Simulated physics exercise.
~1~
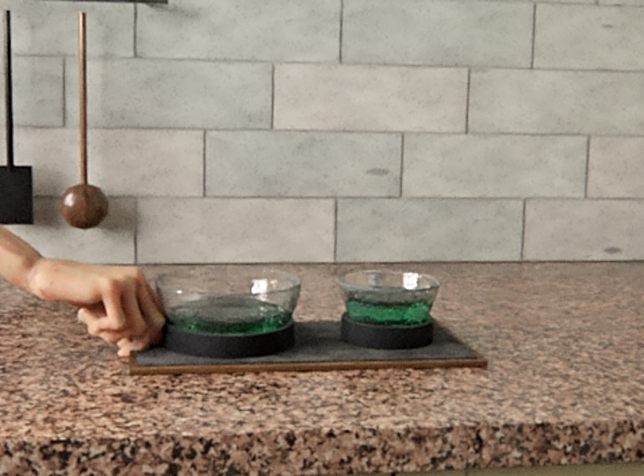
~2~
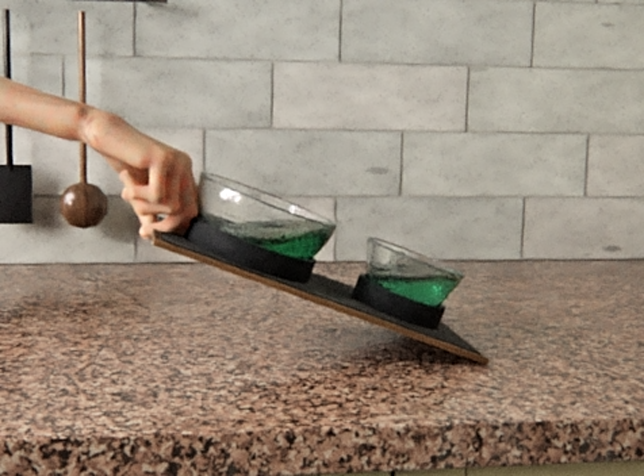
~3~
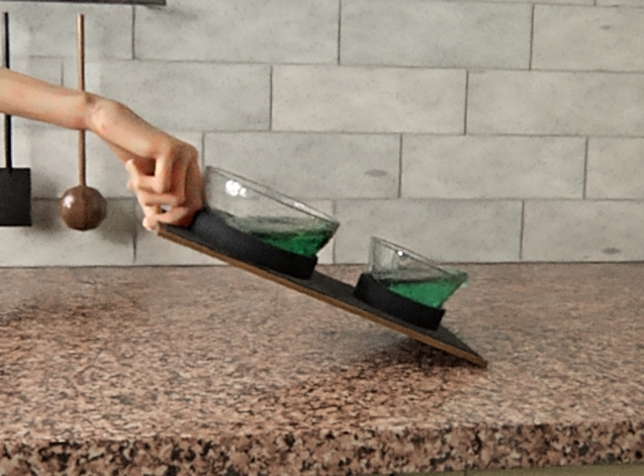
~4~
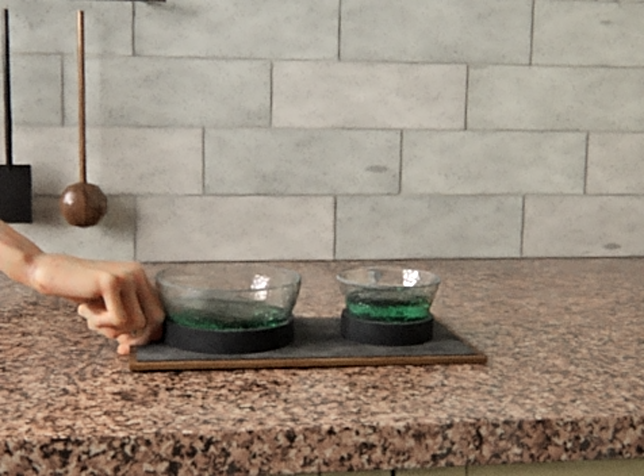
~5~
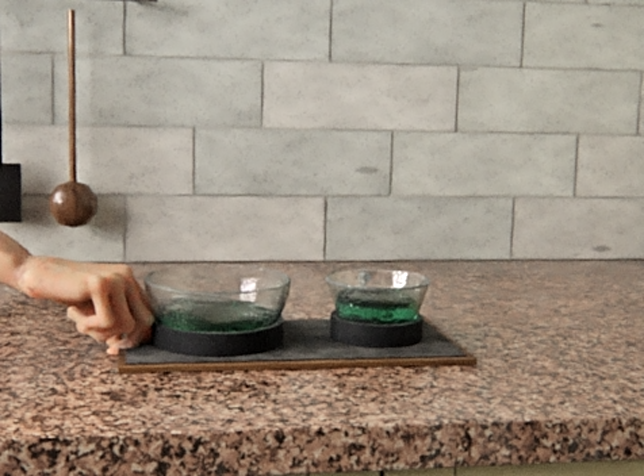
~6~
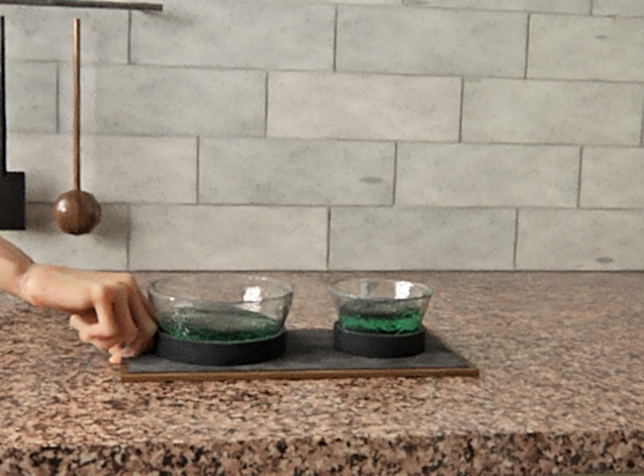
A hand lifted the left end of a dark tray holding two clear glass bowls of green liquid, tilting it steeply so the liquid slanted toward the right, then lowered it flat onto the speckled counter, where both bowls stayed upright in their holders.
